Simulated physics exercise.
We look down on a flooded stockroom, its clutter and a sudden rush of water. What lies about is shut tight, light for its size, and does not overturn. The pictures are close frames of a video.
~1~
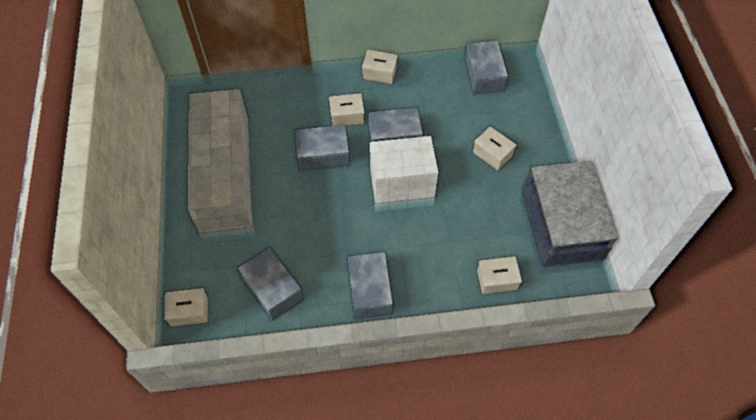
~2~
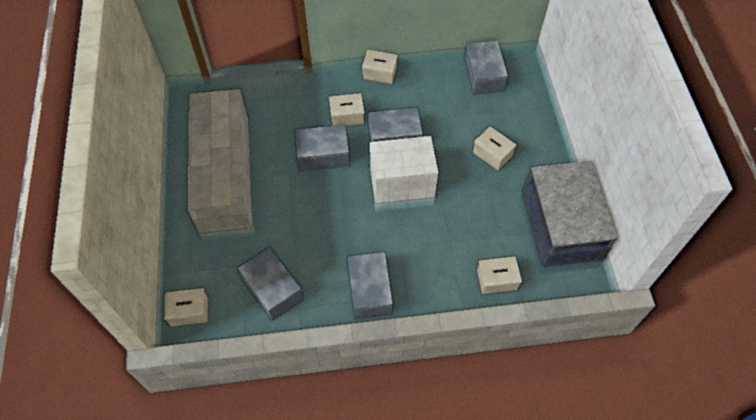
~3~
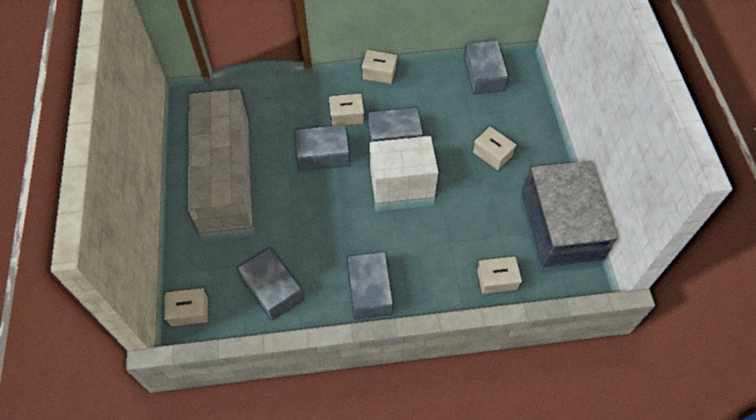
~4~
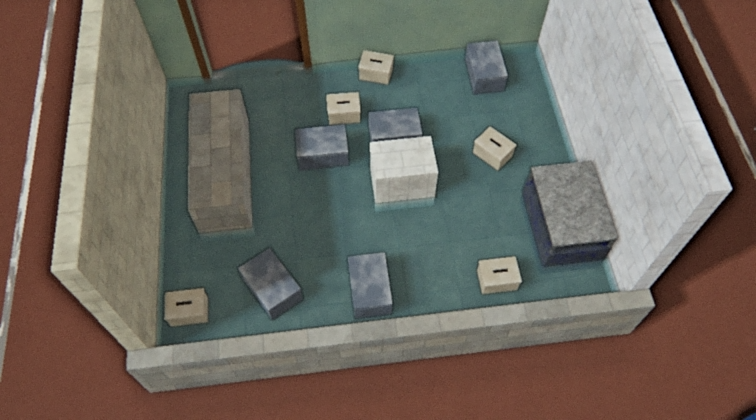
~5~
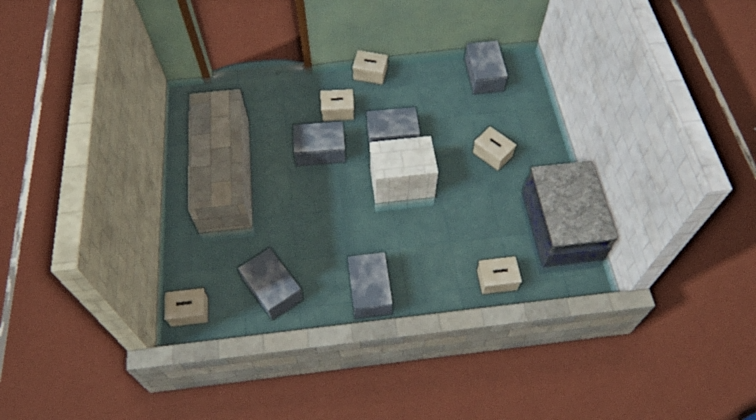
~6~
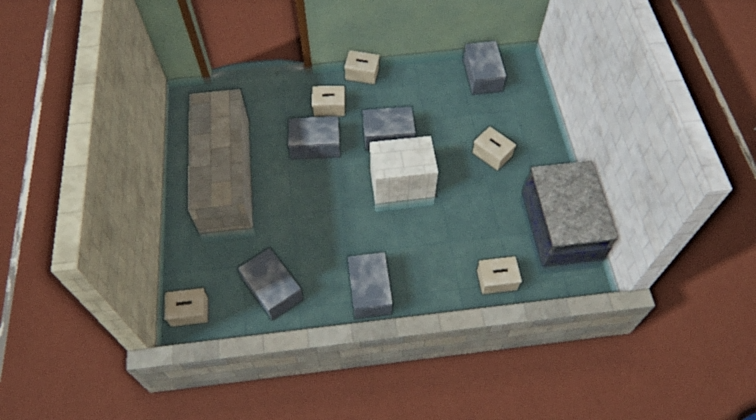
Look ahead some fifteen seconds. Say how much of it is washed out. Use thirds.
Share: From one to two thirds.
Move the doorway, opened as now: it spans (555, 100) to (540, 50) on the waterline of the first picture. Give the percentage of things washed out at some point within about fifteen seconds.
About 50 per cent.
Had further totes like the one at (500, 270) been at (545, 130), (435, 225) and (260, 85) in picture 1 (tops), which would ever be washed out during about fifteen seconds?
One after the other: Left behind, stays, through.
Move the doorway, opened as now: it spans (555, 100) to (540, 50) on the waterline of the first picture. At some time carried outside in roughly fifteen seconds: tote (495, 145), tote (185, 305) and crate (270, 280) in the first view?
In that order: Yes, left behind, left behind.
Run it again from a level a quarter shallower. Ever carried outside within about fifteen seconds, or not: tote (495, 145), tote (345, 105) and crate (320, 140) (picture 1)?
In that order: Inside, out, washed out.
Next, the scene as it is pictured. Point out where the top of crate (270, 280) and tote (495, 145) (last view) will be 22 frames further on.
Close to (223, 248) and (432, 107).
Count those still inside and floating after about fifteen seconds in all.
I count 6.
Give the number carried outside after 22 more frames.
4 of them.
A moment on, 0 of 10 are out; 10 afloat.
Next, 3 of 10 are out; 7 afloat.
Later, 4 of 10 are out; 6 afloat.
In the end, 4 of 10 are out; 6 afloat.
